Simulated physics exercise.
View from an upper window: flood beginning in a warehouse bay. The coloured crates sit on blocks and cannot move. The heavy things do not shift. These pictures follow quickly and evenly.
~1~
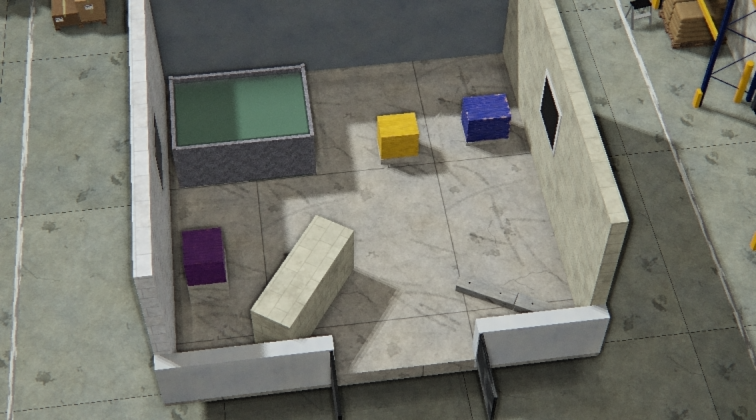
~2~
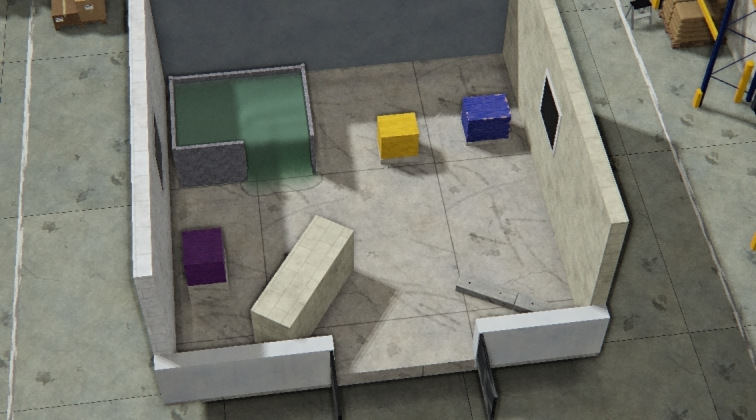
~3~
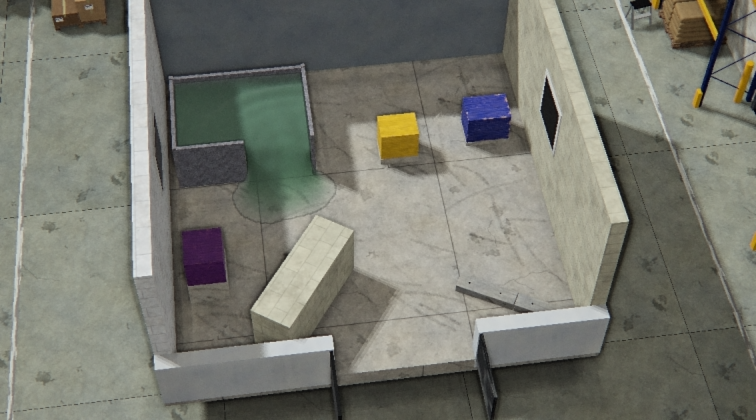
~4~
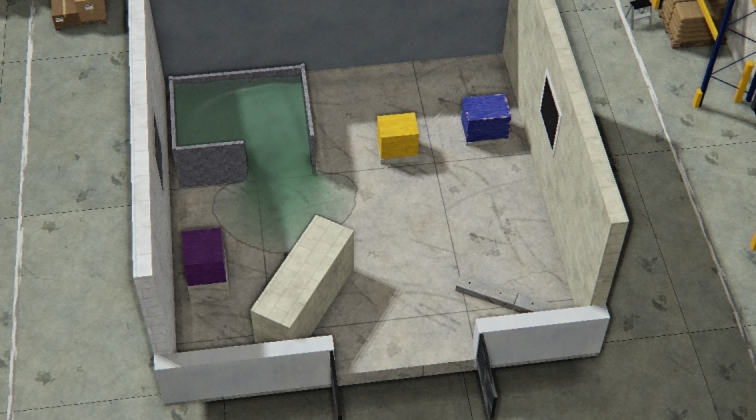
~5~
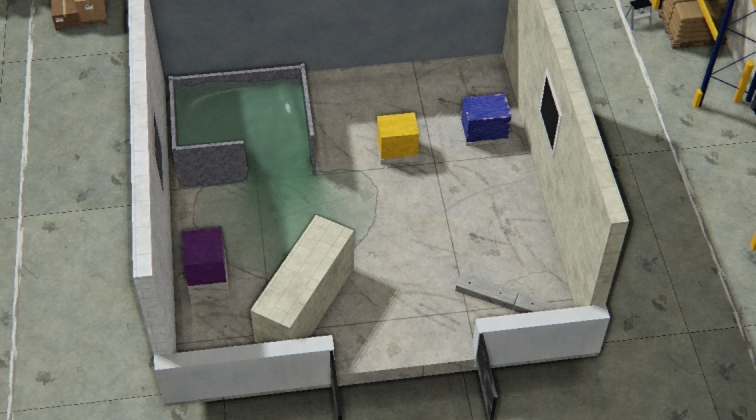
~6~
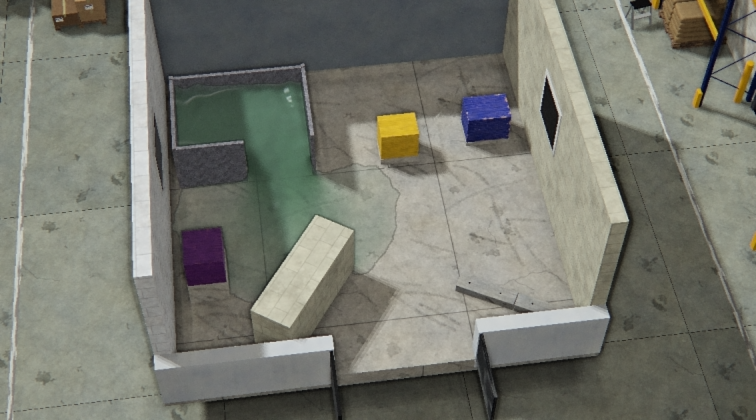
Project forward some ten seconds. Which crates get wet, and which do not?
My prediction: The purple crate will be out of the water's reach; the yellow crate will be out of the water's reach; the blue crate will be within the water's reach.
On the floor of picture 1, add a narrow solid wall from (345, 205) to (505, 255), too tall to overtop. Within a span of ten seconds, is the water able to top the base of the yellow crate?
As for the yellow crate, it comes through dry.
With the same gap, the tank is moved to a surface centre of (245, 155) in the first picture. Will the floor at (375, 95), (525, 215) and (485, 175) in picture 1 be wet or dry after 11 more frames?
Untouched, submerged, submerged.
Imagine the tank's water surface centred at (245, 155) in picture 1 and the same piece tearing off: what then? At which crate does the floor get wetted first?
Purple one.
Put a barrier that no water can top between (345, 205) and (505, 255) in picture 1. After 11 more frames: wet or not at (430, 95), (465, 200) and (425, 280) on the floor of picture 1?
First unwetted, then inundated, then inundated.
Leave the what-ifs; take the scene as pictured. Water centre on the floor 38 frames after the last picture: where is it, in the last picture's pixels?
Roughly (311, 226).
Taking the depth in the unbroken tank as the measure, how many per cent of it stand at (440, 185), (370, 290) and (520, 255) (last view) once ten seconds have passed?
Respectively 6, 4 and 14 per cent.
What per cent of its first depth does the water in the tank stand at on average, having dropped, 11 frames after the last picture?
44 percent or thereabouts.
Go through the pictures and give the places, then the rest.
The first picture shows the open tank at (241, 110) is whole and still.
In the second picture, the front is at (319, 175), out from the gap at (279, 164).
In the third picture, water pours out at (279, 165) and has run to (254, 216).
In the fourth picture, water pours out at (279, 166) and has run to (280, 249).
In the fifth picture, water pours out at (279, 166) and has run to a hidden place.
In the sixth picture, the front is at a hidden place, out from the gap at (279, 165).
A moment on, water covers 35 % of the floor; the purple crate water round its plinth, the yellow crate water round its plinth, the blue crate not reached.
Next, water covers 55 % of the floor; the purple crate water round its plinth, the yellow crate water round its plinth, the blue crate not reached.
Then, water covers 55 % of the floor; the purple crate water round its plinth, the yellow crate water round its plinth, the blue crate not reached.
Later, water covers 80 % of the floor; the purple crate water round its plinth, the yellow crate water round its plinth, the blue crate water round its plinth.
In the end, water covers 100 % of the floor; the purple crate stayed above the water, the yellow crate stayed above the water, the blue crate was topped.
